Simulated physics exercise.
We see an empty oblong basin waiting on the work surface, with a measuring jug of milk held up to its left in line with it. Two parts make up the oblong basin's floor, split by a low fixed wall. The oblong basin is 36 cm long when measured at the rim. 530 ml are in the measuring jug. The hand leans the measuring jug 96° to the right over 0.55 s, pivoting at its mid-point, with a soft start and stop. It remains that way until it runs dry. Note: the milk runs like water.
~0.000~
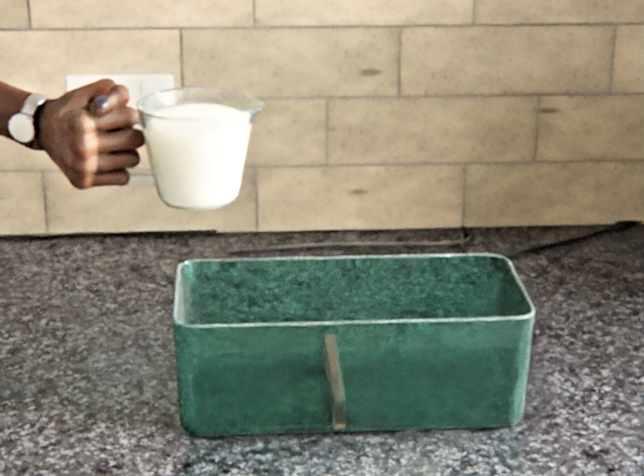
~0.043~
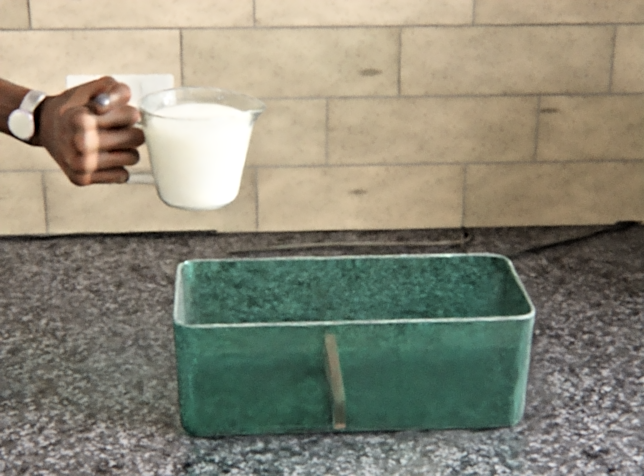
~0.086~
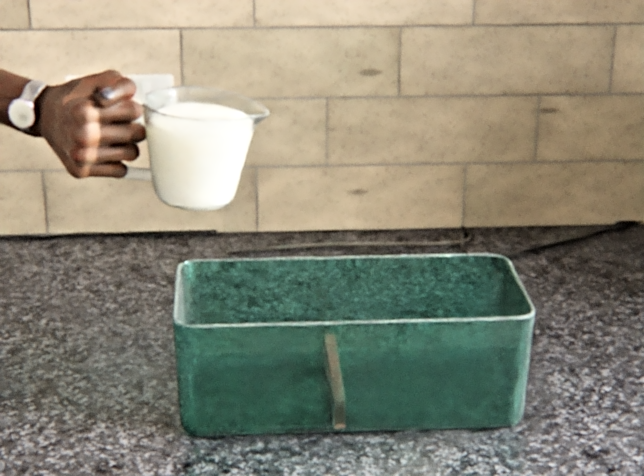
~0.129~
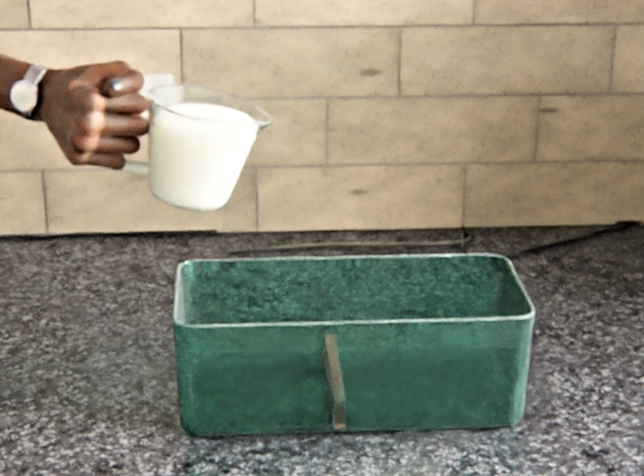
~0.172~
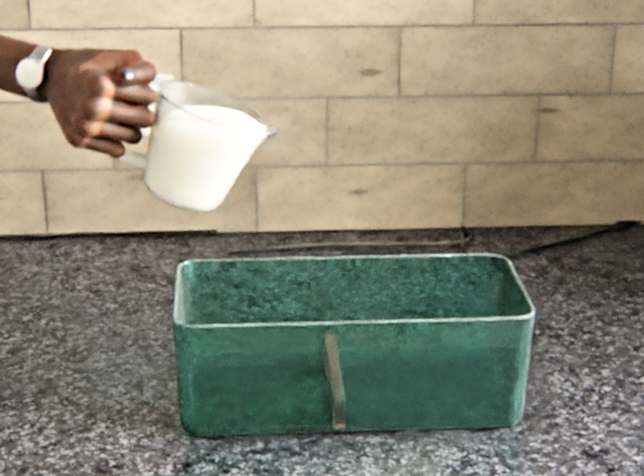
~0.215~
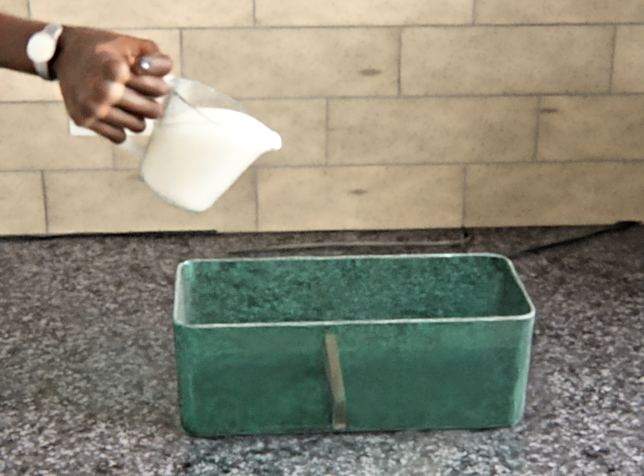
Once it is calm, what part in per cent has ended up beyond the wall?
About 47 per cent ends up there.
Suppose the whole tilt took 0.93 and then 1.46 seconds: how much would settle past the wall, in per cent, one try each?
Near 55 in a hundred on the first go and near 65 in a hundred on the second.
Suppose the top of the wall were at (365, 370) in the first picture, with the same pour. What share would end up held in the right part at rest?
Roughly 10 %.
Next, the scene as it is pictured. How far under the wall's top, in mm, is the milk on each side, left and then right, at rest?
The left side gives some 24 mm, the right side some 26 mm.
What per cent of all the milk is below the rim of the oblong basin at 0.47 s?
Fraction in basin: Approx. 20%.
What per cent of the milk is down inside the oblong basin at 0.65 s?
The share is close to 76 percent.
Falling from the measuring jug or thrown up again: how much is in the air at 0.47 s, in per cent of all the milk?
I'd say close to 36 per cent.
By 0.47 s the tilt is 91° and 45 per cent is still to pour, 6 is left of the wall and 14 right of it.
By 0.65 s the tilt is 96° and 9 per cent is still to pour, 37 is left of the wall and 38 right of it.
By 0.84 s the tilt is 96° and 1 per cent is still to pour, 49 is left of the wall and 46 right of it.
By 1.05 s the tilt is 96° and 0 per cent is still to pour, 52 is left of the wall and 47 right of it.
At rest 52 per cent lies left of the wall, 47 right of it and 1 outside.
